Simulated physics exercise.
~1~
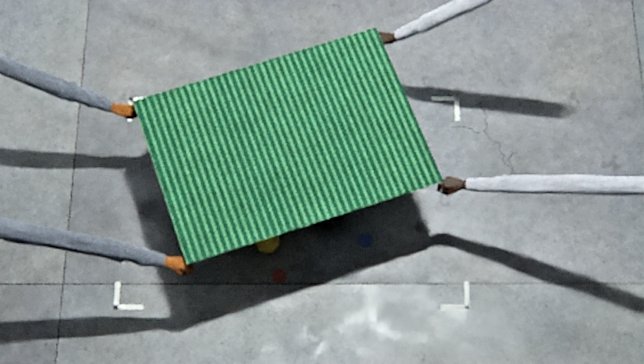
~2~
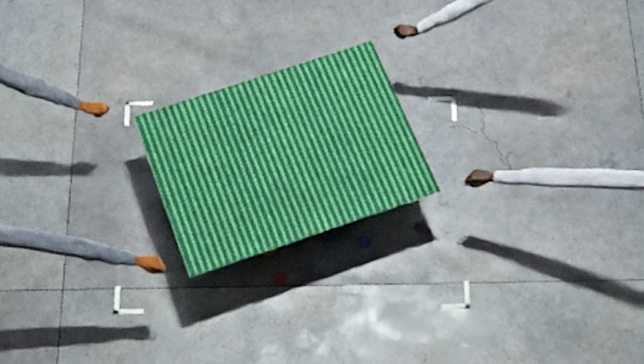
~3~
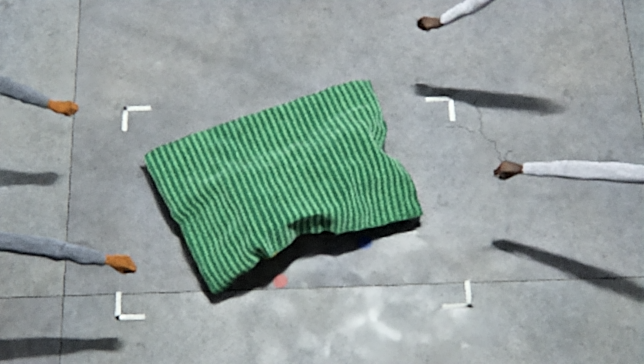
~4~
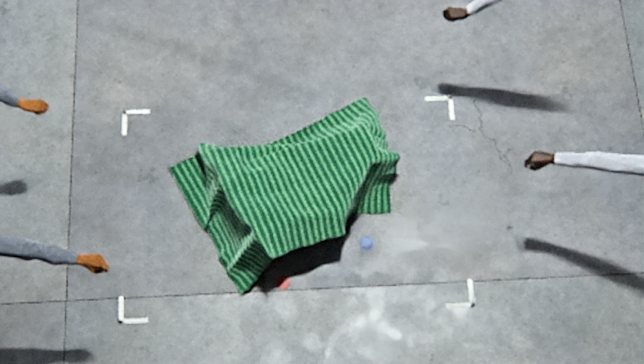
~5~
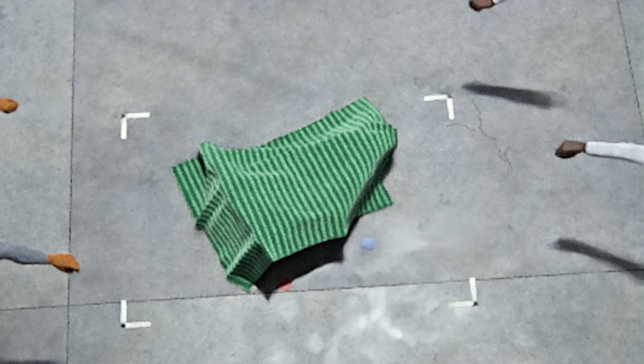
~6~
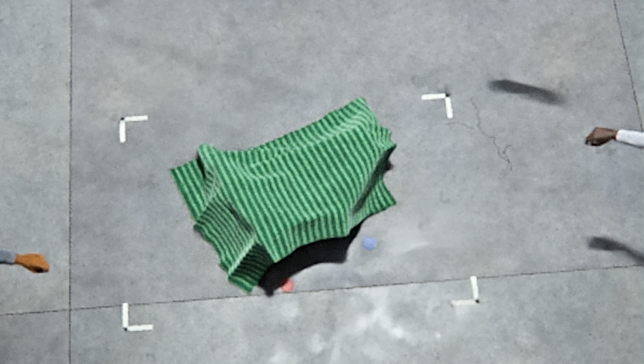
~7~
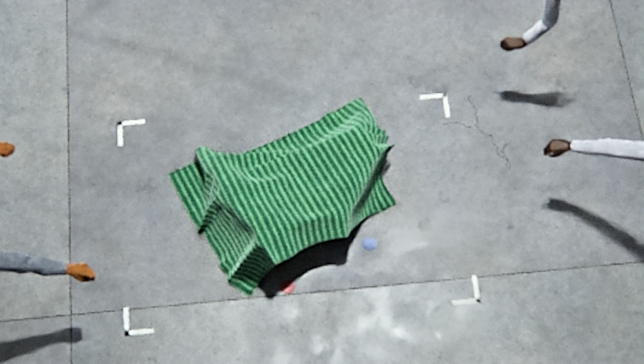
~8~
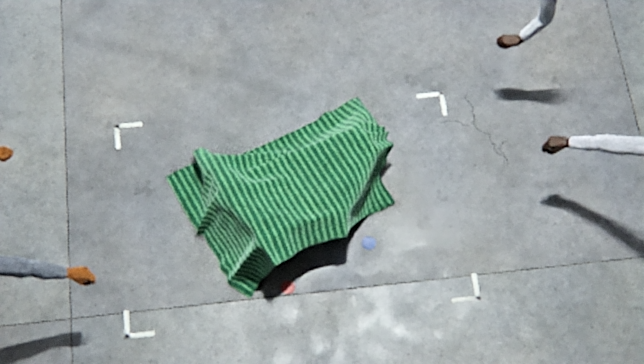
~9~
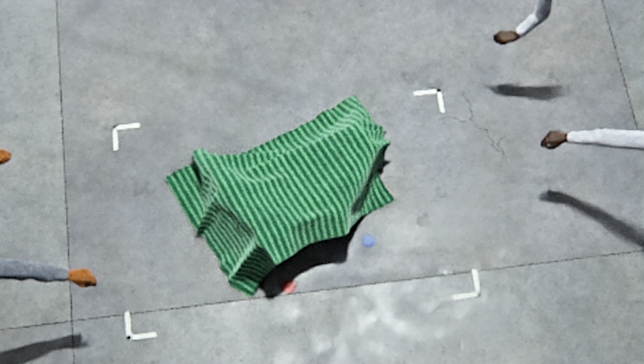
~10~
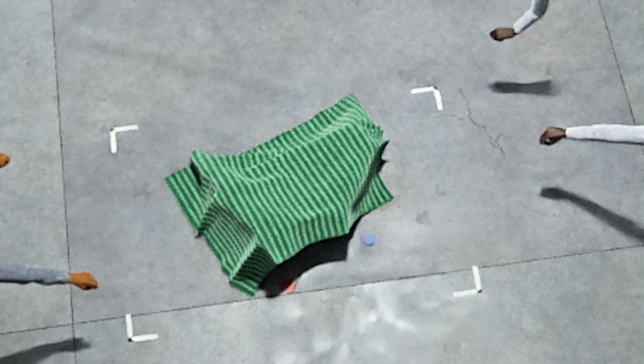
The footage shows four hands releasing a green striped cloth above a grey concrete floor, and it drops and crumples into a raised, draped heap over hidden objects. The hands draw back, and the cloth stays still, with small blue and red items visible by its lower edge.
